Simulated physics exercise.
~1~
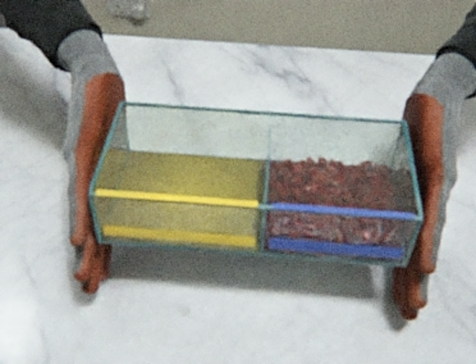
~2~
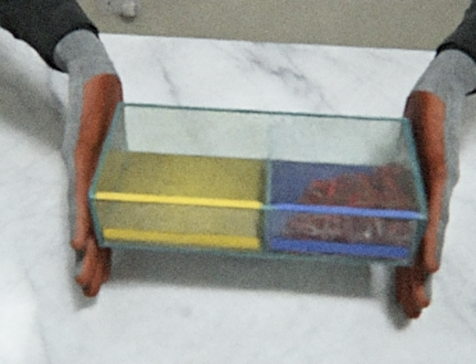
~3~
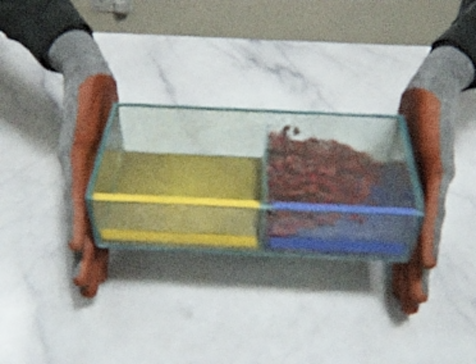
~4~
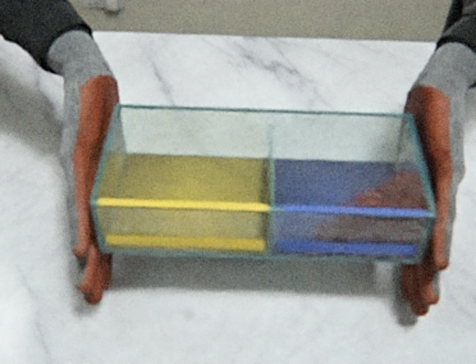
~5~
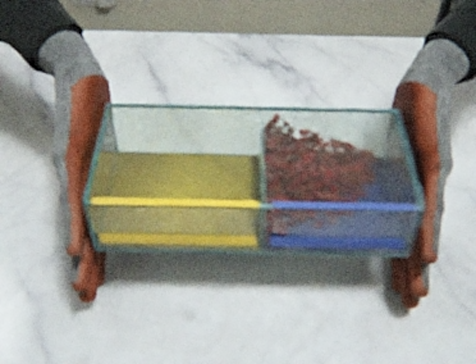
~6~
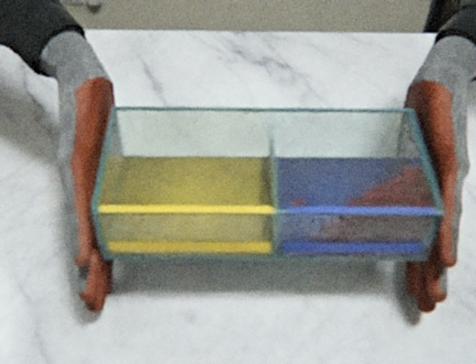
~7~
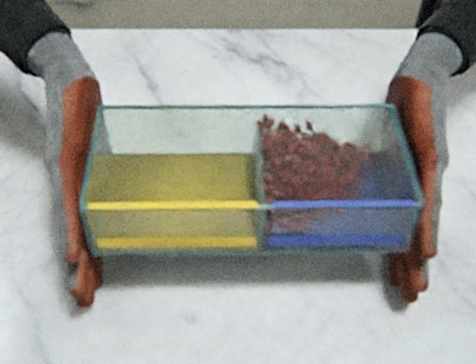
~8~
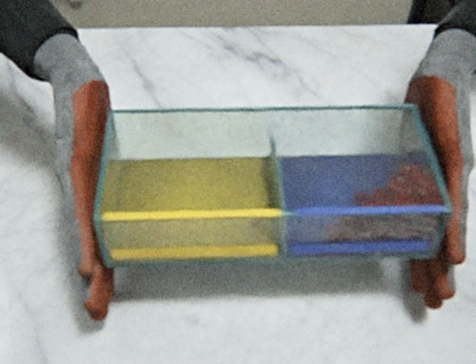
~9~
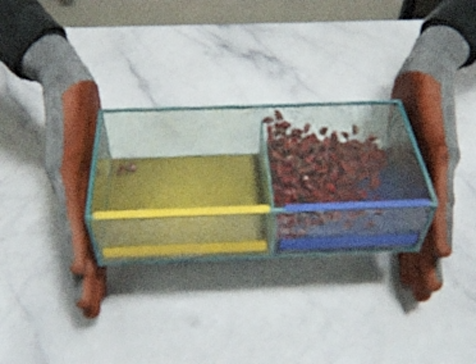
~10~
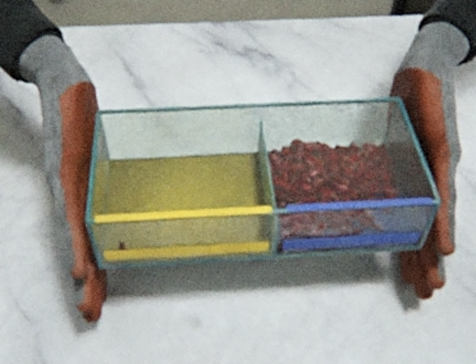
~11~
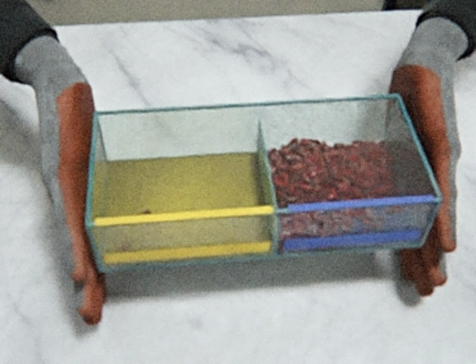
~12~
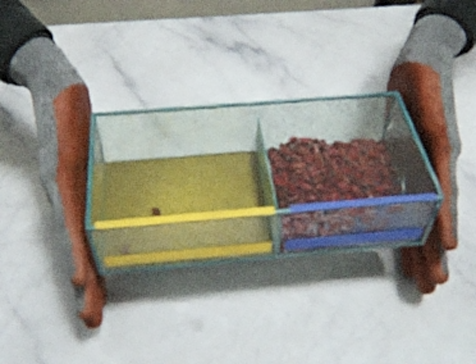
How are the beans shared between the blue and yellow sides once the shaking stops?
Nearly all of the beans rest in the blue side. The yellow side is almost empty, with barely a bean to be seen in it.
Red beans slosh as hands shake a clear box, settling almost all in the blue side.
